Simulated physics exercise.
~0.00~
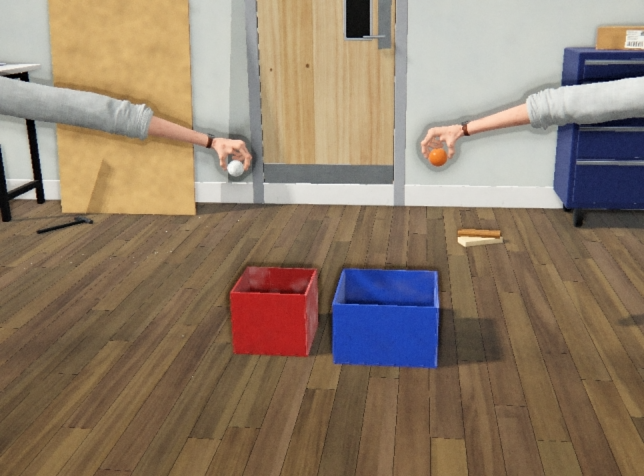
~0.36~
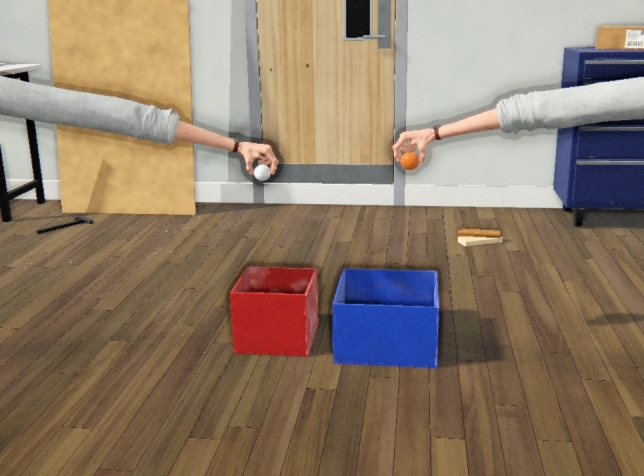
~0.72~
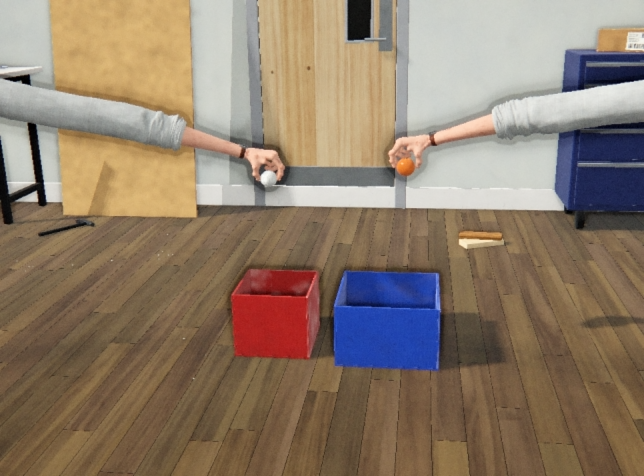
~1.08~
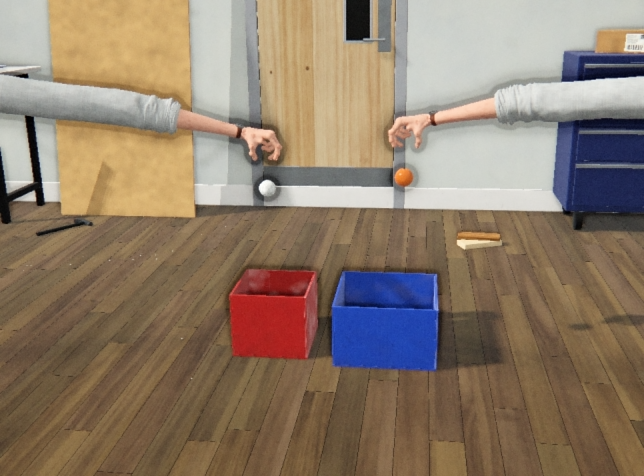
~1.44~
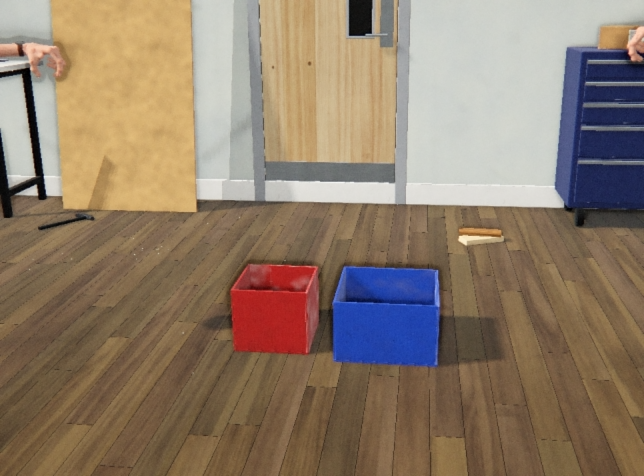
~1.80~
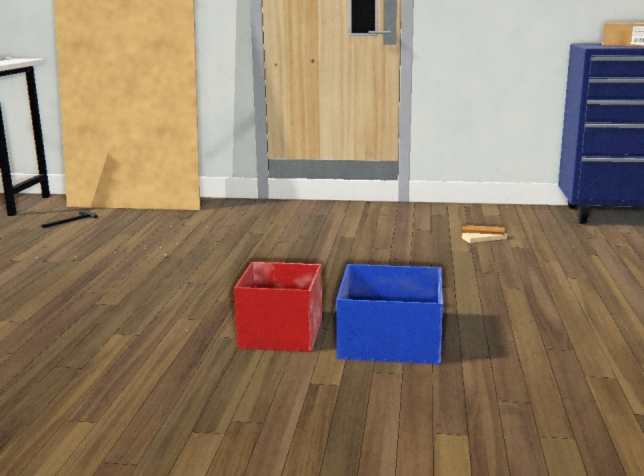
At the start, two hands reach in from opposite sides, the left one holding a white onion and the right one an orange tomato, high above a red container and a blue one on a wooden floor. The hands move inward toward each other, then dip slightly. Both hands open and let go, and the onion and tomato begin to fall just beneath the fingers. The arms draw back to the edges of the view, and neither item can be seen any longer. Finally, the hands are gone, and the onion and tomato have each ended up in a container, hidden from sight.
